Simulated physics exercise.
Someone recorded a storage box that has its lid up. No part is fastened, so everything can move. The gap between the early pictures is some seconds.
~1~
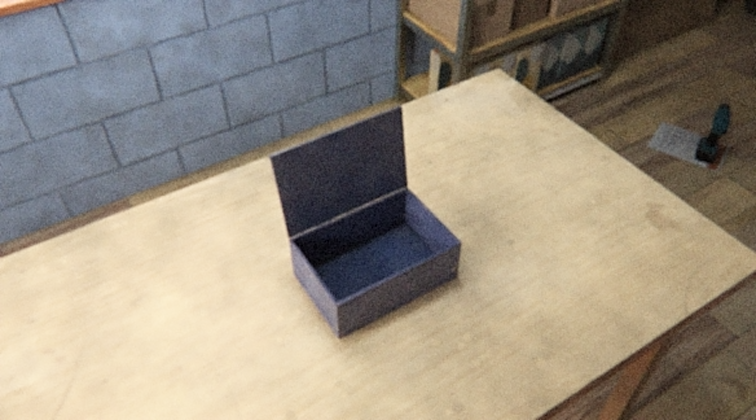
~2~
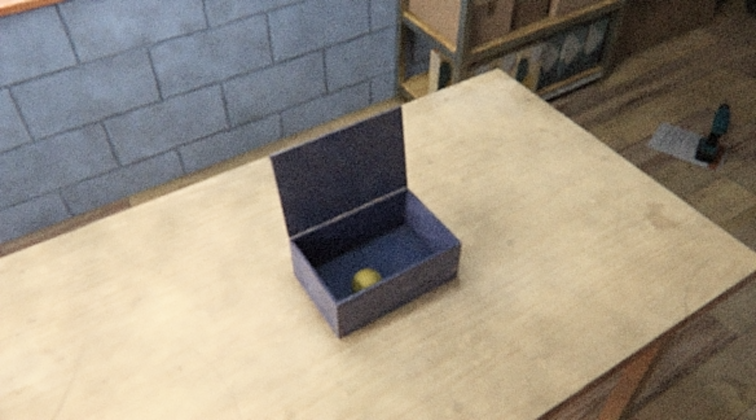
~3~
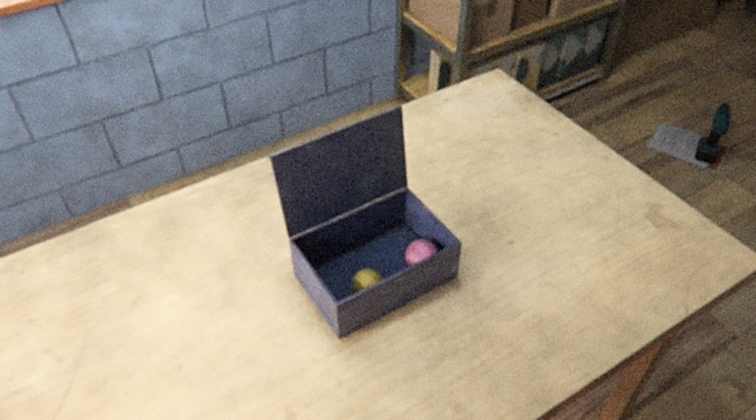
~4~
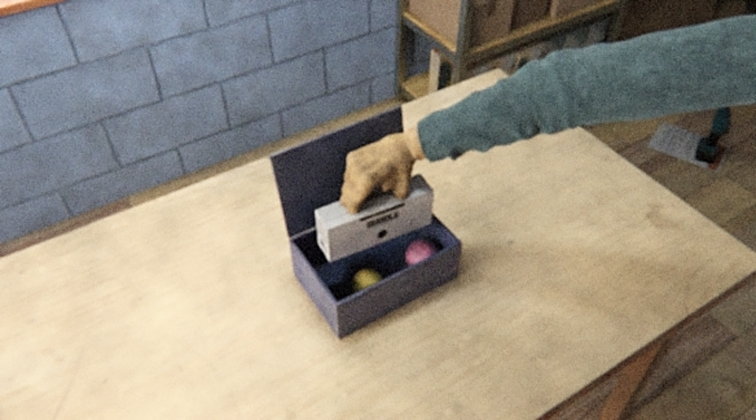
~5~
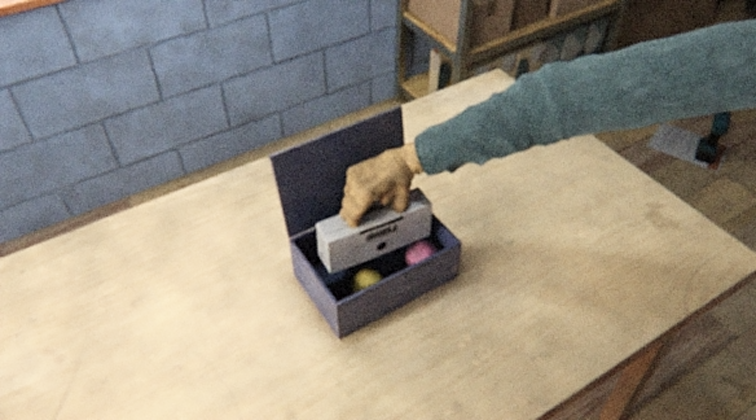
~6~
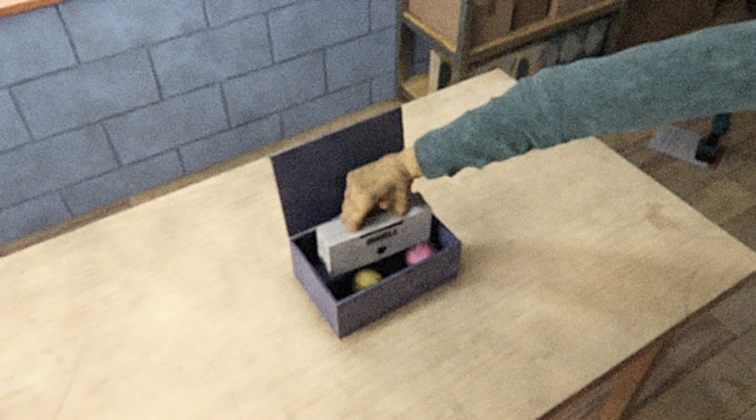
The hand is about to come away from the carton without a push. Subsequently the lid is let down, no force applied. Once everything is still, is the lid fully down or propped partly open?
It is fully down.
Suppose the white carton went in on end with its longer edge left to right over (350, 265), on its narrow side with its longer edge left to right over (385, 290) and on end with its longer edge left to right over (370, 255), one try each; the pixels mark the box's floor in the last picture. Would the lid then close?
At first it fails to shut, the second time it fails to shut, and the third time it fails to shut.
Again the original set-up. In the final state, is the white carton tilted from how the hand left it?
Well, it ends up skewed.
Then, 0.40 s after the last picture, white carton on its side near (377, 250); pink ball rolled a little.
Then, 1.50 s after the last picture, lid 64° above the rim; white carton on its side near (377, 250); yellow lemon rolled a little; pink ball rolled a little.
Then, 2.20 s after the last picture, lid 17° above the rim; white carton on its side near (377, 250); yellow lemon rolled a little; pink ball rolled a little.
At rest, lid shut; tipped over in the box, white carton; the other 2 in place. Seen from the same camera at the end, white carton near (377, 250).
